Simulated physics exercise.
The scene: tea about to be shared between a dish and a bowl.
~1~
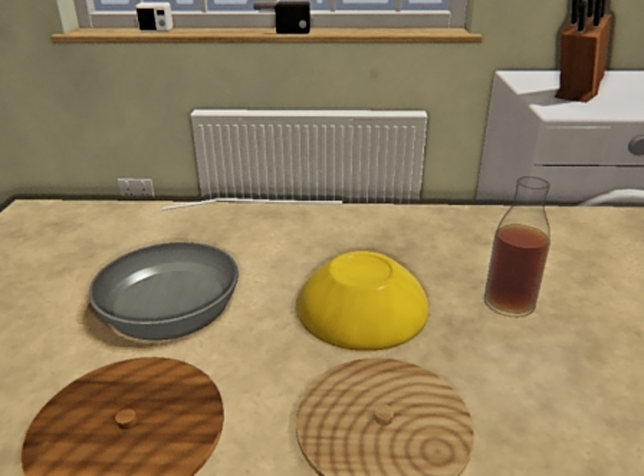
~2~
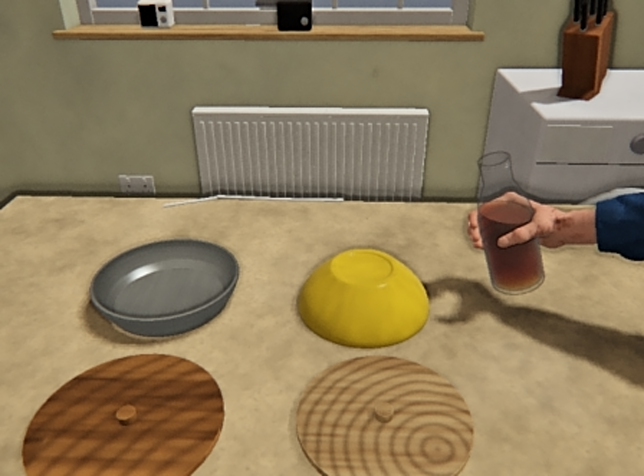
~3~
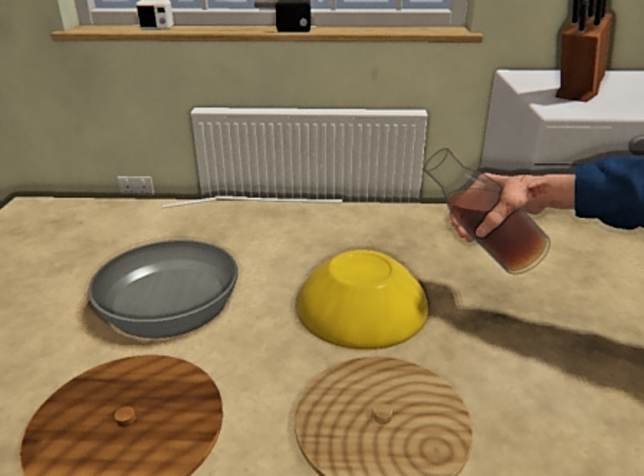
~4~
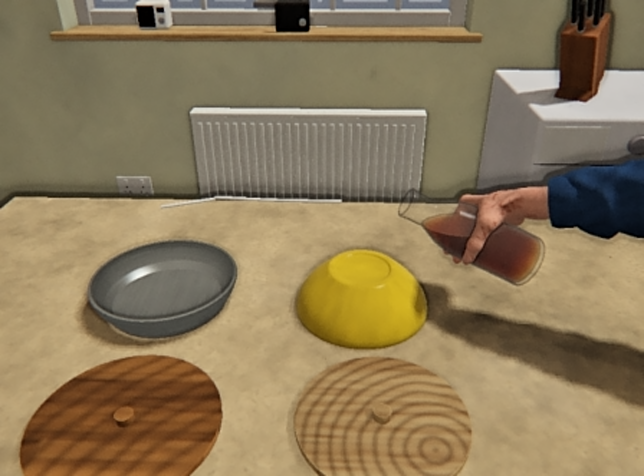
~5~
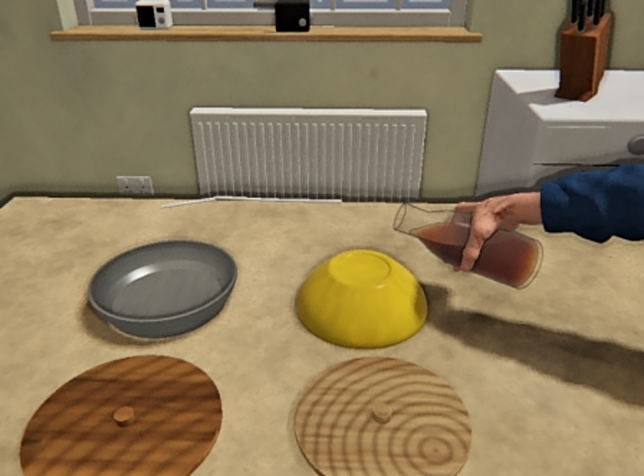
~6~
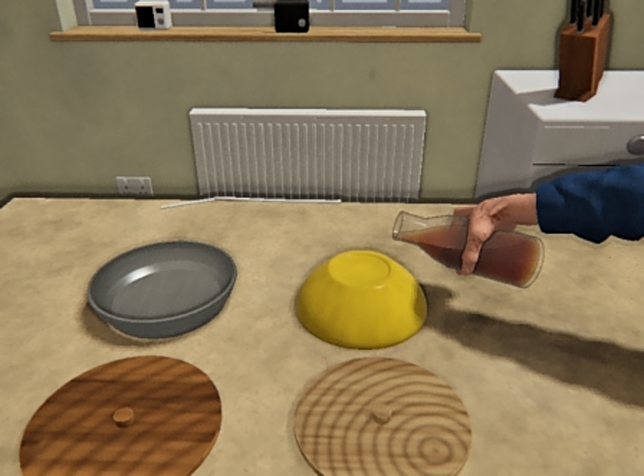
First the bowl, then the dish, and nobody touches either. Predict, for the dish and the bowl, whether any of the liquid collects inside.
In the end the dish is going to gather it, the bowl is going to let it slide off the outside.
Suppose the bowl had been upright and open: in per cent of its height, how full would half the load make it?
Around 30 %.
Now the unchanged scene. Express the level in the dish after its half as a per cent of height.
My estimate is 25 percent.
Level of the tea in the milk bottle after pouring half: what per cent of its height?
About 30 %.
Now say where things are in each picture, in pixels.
All stand on the top; milk bottle (521, 244) about half full; bowl (363, 290) upside down; dish (168, 293) open, in the first picture.
The hand lifts the milk bottle; milk bottle about half full, surface at (504, 212); bowl (364, 288) upside down, in the second picture.
Tilting; milk bottle (481, 207) tipped 45° with all of its load; dish (168, 291) open, in the third picture.
No stream yet; milk bottle (466, 232) tipped 65° with all of its load; bowl (362, 289) upside down, in the fourth picture.
Still nothing leaves it; milk bottle (462, 240) tipped 70° with all of its load; dish (167, 291) open, in the fifth picture.
On the point of pouring; milk bottle (462, 244) tipped 75° with all of its load; bowl (362, 289) upside down; dish (167, 291) open, in the sixth picture.
Soon after, it runs off the upturned base of the bowl.
Later, the tea goes into the dish.
In the end, the bowl is empty, in a puddle; the dish has its share inside.
